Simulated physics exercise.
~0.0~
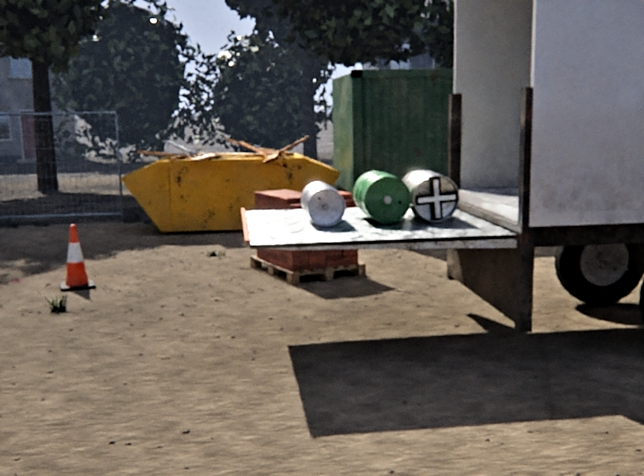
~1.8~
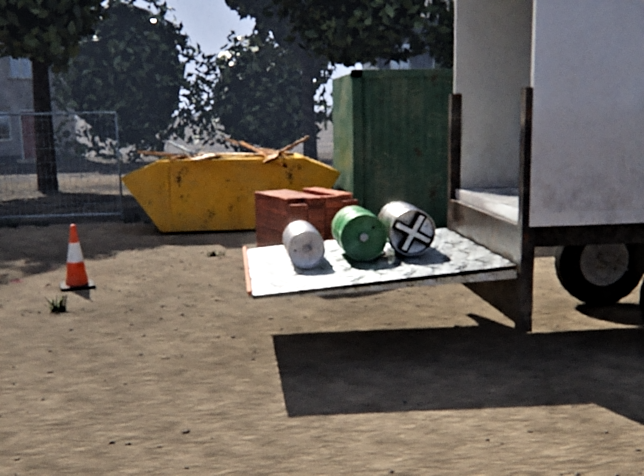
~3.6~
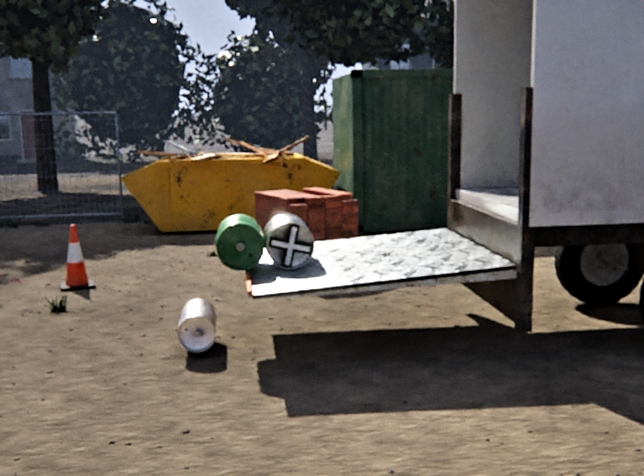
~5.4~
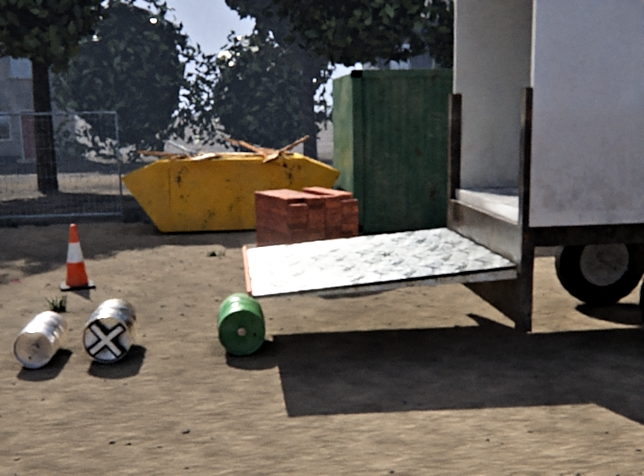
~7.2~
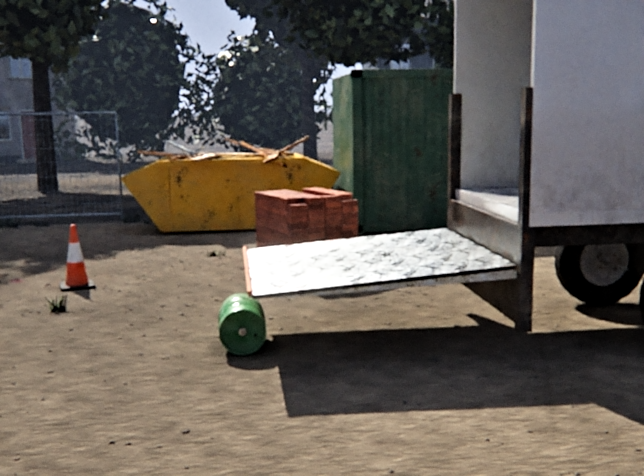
Dirt yard, three kegs rolling left off a truck's lowered tail lift, the green one stopping on the ground beside the platform.
